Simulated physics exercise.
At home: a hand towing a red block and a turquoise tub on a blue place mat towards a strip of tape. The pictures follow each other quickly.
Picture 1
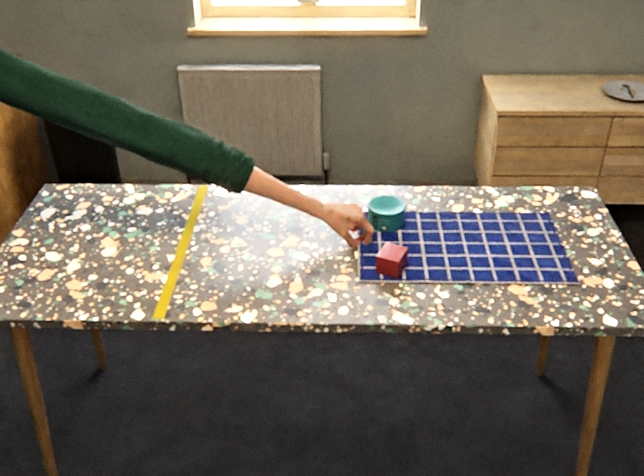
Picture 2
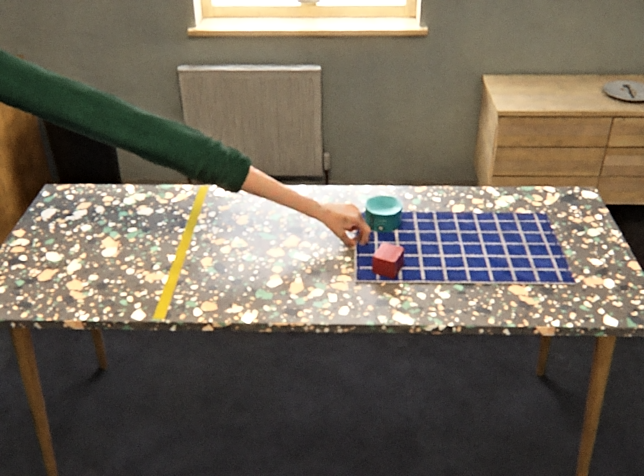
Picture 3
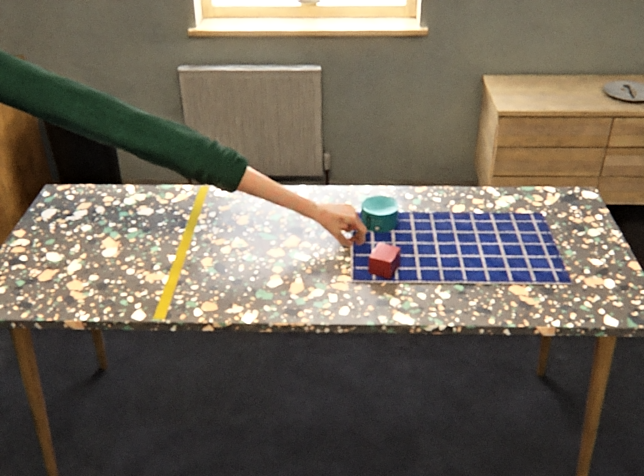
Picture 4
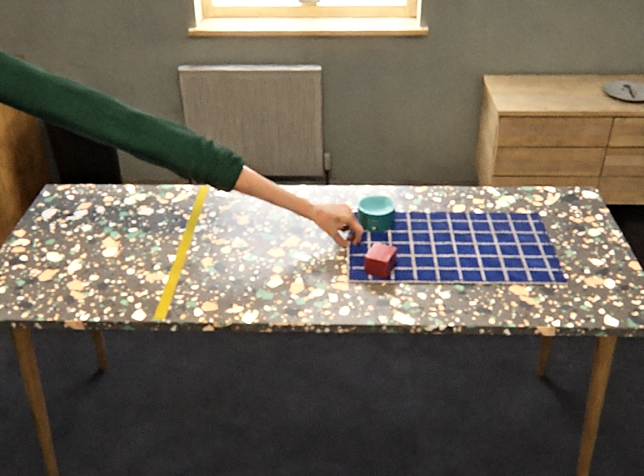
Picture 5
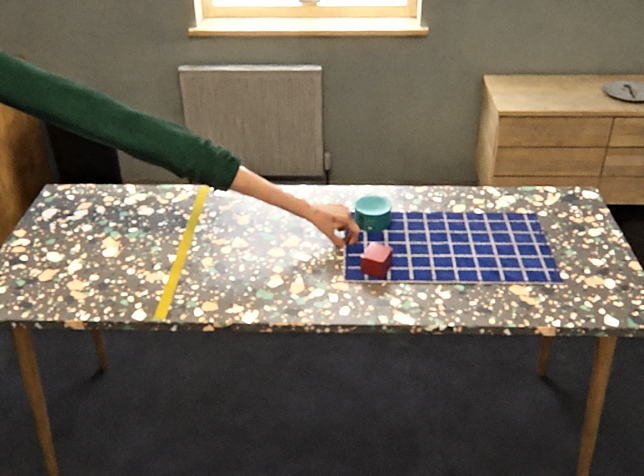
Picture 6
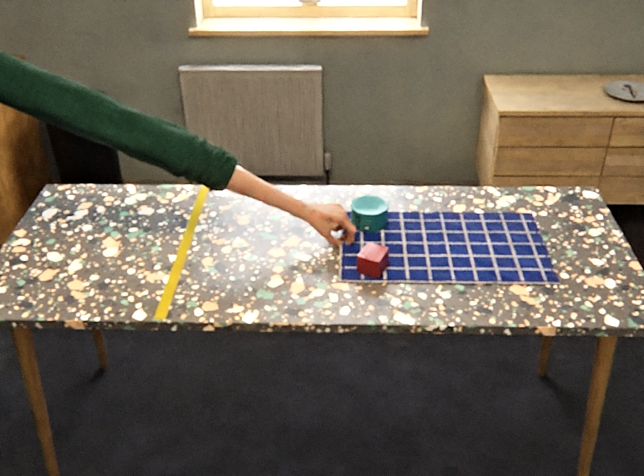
A hand at the end of a green-sleeved arm, reaching in from the left, slowly draws a blue gridded place mat leftward across a speckled terrazzo table, seen from the front and slightly above in a grey-walled room. The red block and turquoise tub ride along near its left end, shifting only slightly. A yellow tape strip, radiator, wooden cabinet and the camera stay still.
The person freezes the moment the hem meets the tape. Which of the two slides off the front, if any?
The red block remains aboard, the turquoise tub keeps its seat.
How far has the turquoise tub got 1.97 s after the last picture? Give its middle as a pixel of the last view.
By then it is at (225, 213).
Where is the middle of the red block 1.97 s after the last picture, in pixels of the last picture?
Around (215, 259).
Then, 1.97 s after the last picture, hem at the tape; red block on the cloth near (215, 259); turquoise tub on the cloth near (225, 213).
Then, 2.08 s after the last picture, hem at the tape; red block on the cloth near (211, 259); turquoise tub on the cloth near (221, 213).
At rest, hem at the tape; red block on the cloth near (211, 259); turquoise tub on the cloth near (221, 213). The red block keeps its seat and the turquoise tub stays on the cloth.
